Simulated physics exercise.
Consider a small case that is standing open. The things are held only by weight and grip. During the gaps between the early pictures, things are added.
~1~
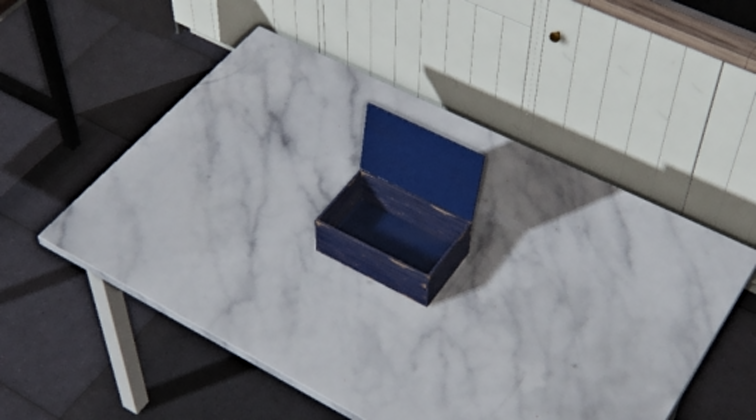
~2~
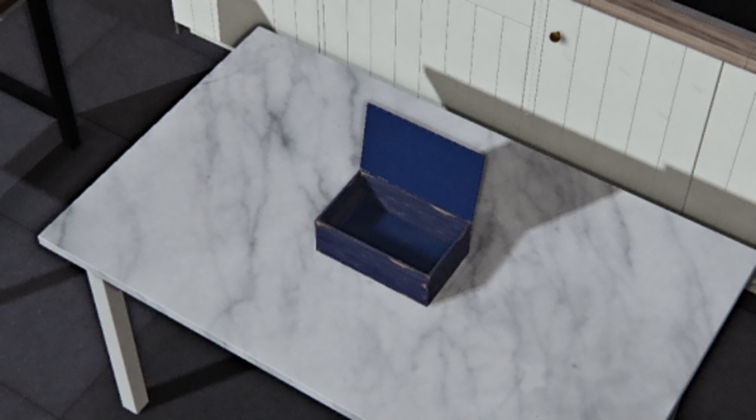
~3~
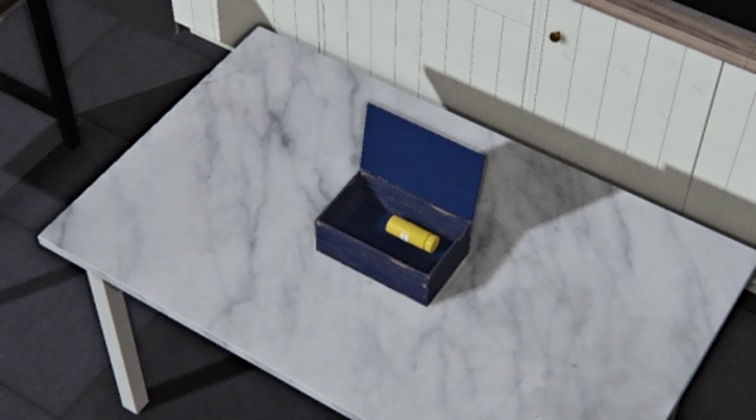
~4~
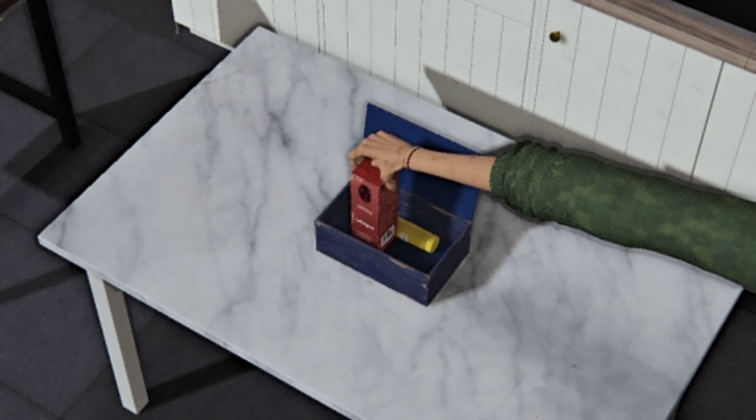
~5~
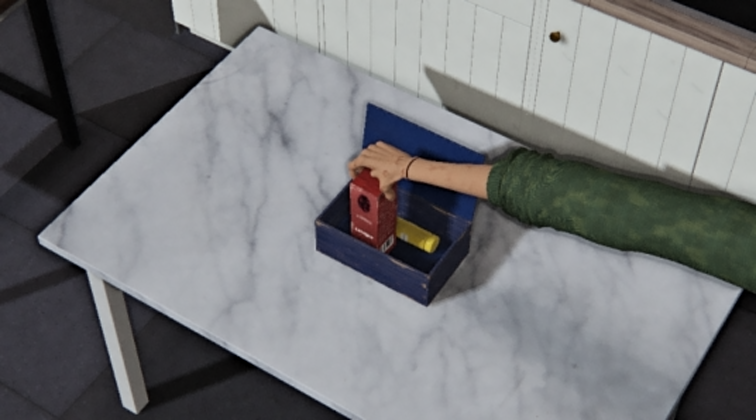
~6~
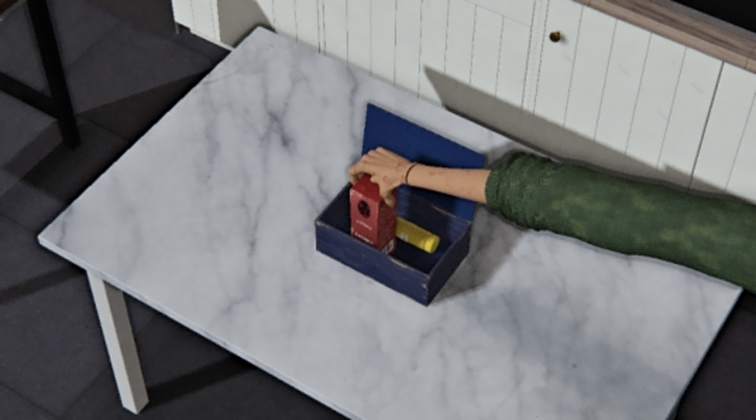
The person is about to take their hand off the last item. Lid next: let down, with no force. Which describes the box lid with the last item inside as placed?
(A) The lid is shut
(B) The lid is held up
B, the lid is held up.
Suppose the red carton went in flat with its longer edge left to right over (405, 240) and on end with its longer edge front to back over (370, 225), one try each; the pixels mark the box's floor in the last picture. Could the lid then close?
In the first case it shuts flat; in the second case it will not close.
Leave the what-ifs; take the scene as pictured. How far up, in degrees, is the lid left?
I'd say roughly 55 degrees above the rim.
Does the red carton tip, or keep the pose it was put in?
Observation: It keeps the set orientation.
Then, 1.00 s later than the last frame, lid starting down.
Then, 1.30 s later than the last frame, lid 79° above the rim.
Then, 1.40 s later than the last frame, lid 73° above the rim.
Then, 1.60 s later than the last frame, lid 58° above the rim.
When it is over, lid 57° above the rim; both as before. End places, in pixels of the last picture, red carton near (373, 220).
